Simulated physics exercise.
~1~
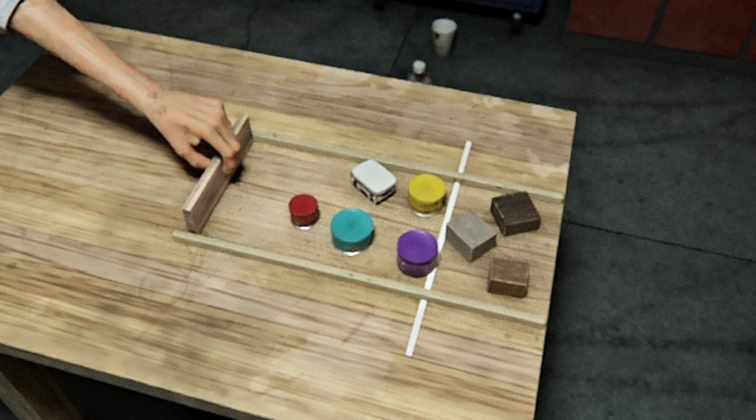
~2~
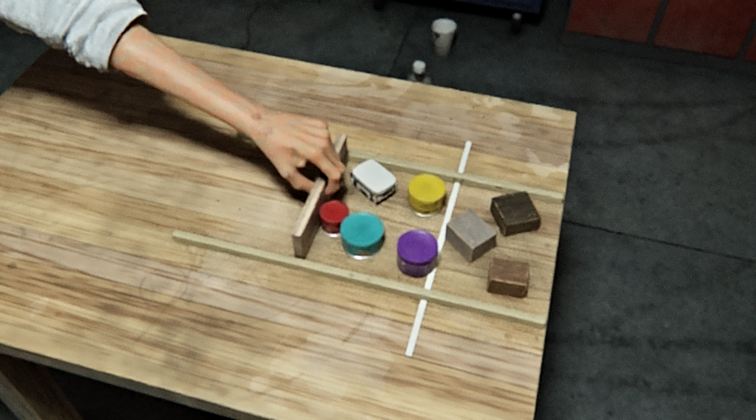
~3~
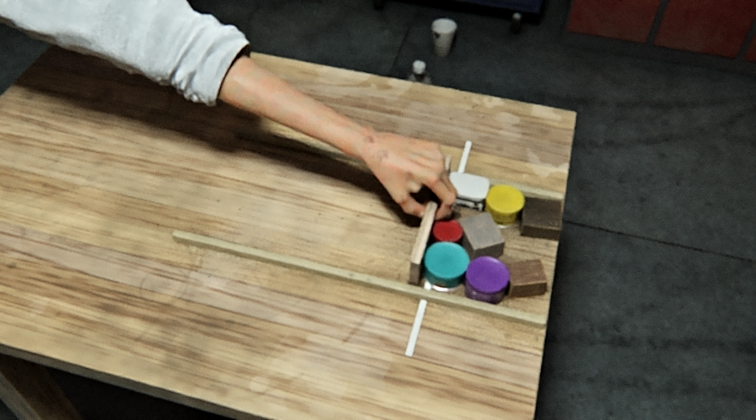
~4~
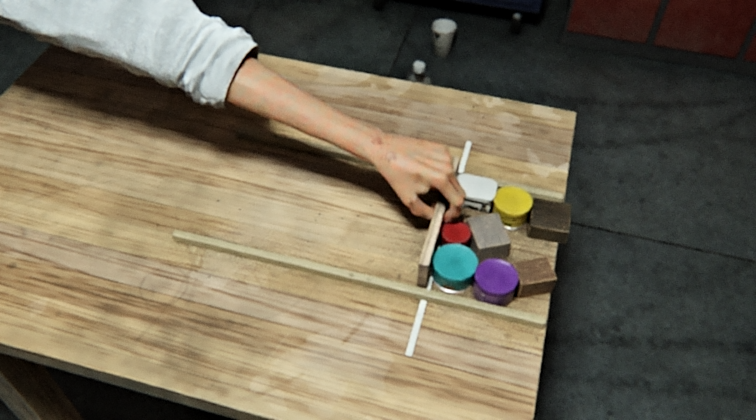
A hand pushed an upright wooden board rightward across a table, gathering a red pot, a turquoise pot and other small containers and blocks, and bunched them near the right edge around the white tape, with everything still on the table.
